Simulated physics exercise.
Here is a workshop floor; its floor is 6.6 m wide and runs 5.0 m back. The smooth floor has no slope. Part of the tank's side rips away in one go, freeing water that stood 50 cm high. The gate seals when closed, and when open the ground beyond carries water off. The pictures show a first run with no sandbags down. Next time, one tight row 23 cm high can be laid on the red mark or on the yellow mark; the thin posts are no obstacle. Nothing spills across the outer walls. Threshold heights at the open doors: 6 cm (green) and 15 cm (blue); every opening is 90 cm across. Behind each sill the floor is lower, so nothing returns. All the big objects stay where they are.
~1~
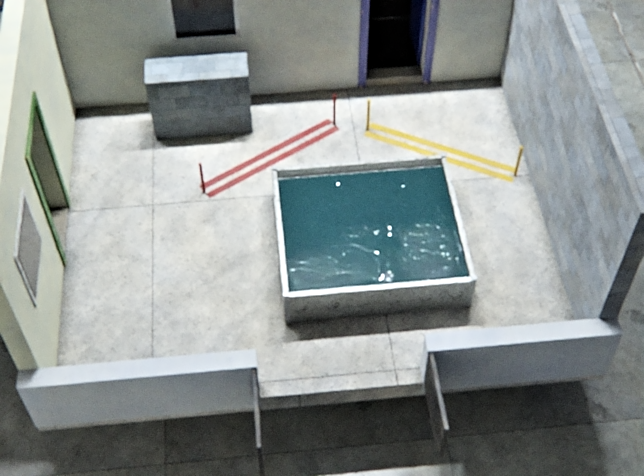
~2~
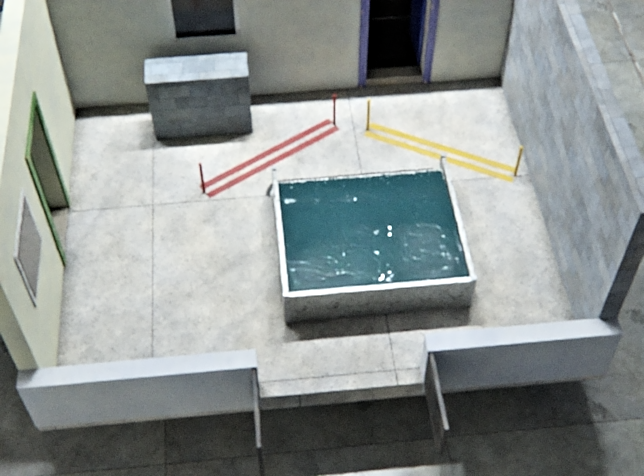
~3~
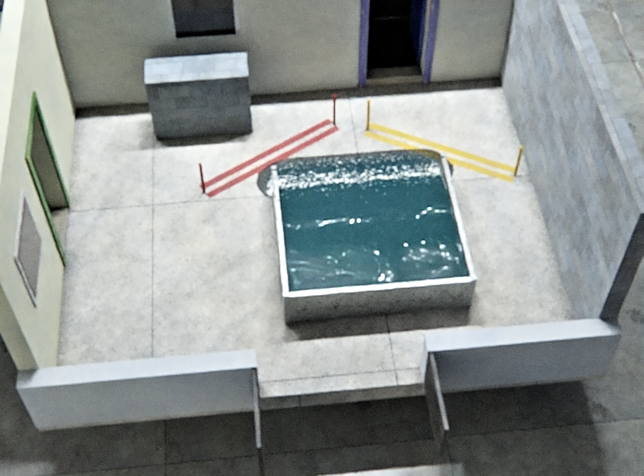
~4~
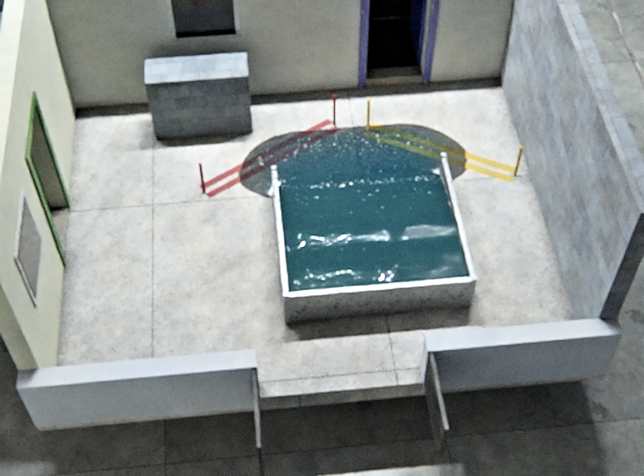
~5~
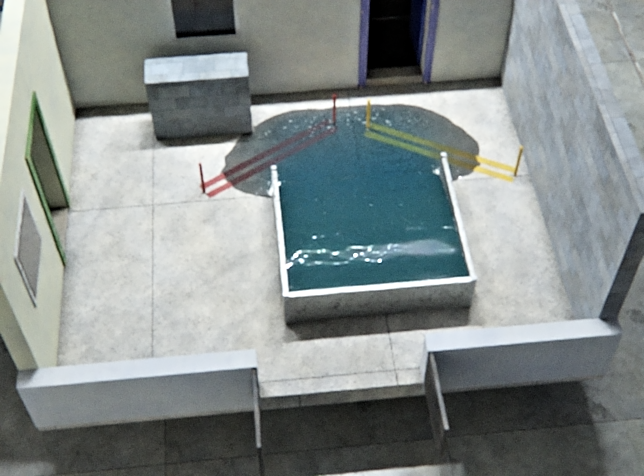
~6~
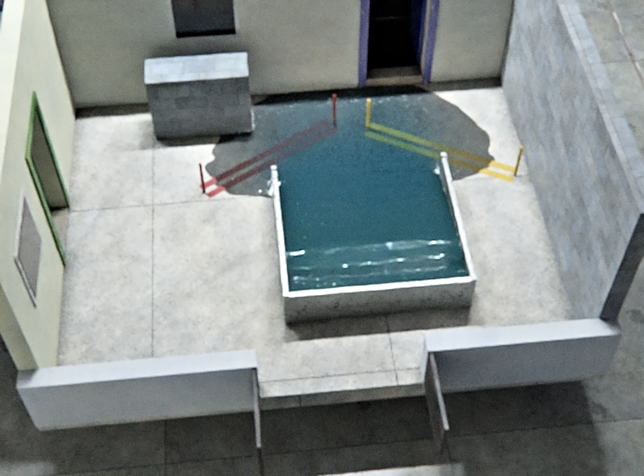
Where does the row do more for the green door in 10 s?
Choose red.
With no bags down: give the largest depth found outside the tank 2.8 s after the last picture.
Roughly 28 cm.
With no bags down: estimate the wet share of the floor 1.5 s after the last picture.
About 35 per cent.
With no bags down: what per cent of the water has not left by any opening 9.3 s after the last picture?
About 88 per cent.
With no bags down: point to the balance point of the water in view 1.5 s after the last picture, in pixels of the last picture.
Near (355, 173).
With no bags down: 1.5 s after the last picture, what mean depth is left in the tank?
About 18 cm.
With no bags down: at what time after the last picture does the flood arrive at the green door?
Green 2.4 s.
Then, 0.7 s after the last picture water covers 30 % of the floor and is deepest (34 cm) near (335, 97) in the run without bags; in at the green door, 0 L with no bags, 0 L with the row on red, 0 L on yellow.
Then, 1.5 s after the last picture water covers 35 % of the floor and is deepest (34 cm) near (288, 100) in the run without bags; in at the green door, 0 L with no bags, 0 L with the row on red, 0 L on yellow.
Then, 2.8 s after the last picture water covers 55 % of the floor and is deepest (28 cm) near (495, 85) in the run without bags; in at the green door, 0 L with no bags, 0 L with the row on red, 0 L on yellow.
Then, 5.3 s after the last picture water covers 85 % of the floor and is deepest (20 cm) near (521, 307) in the run without bags; in at the green door, 8 L with no bags, 1 L with the row on red, 26 L on yellow.
Then, 9.3 s after the last picture water covers 100 % of the floor and is deepest (12 cm) near (63, 290) in the run without bags; in at the green door, 10 L with no bags, 1 L with the row on red, 31 L on yellow.
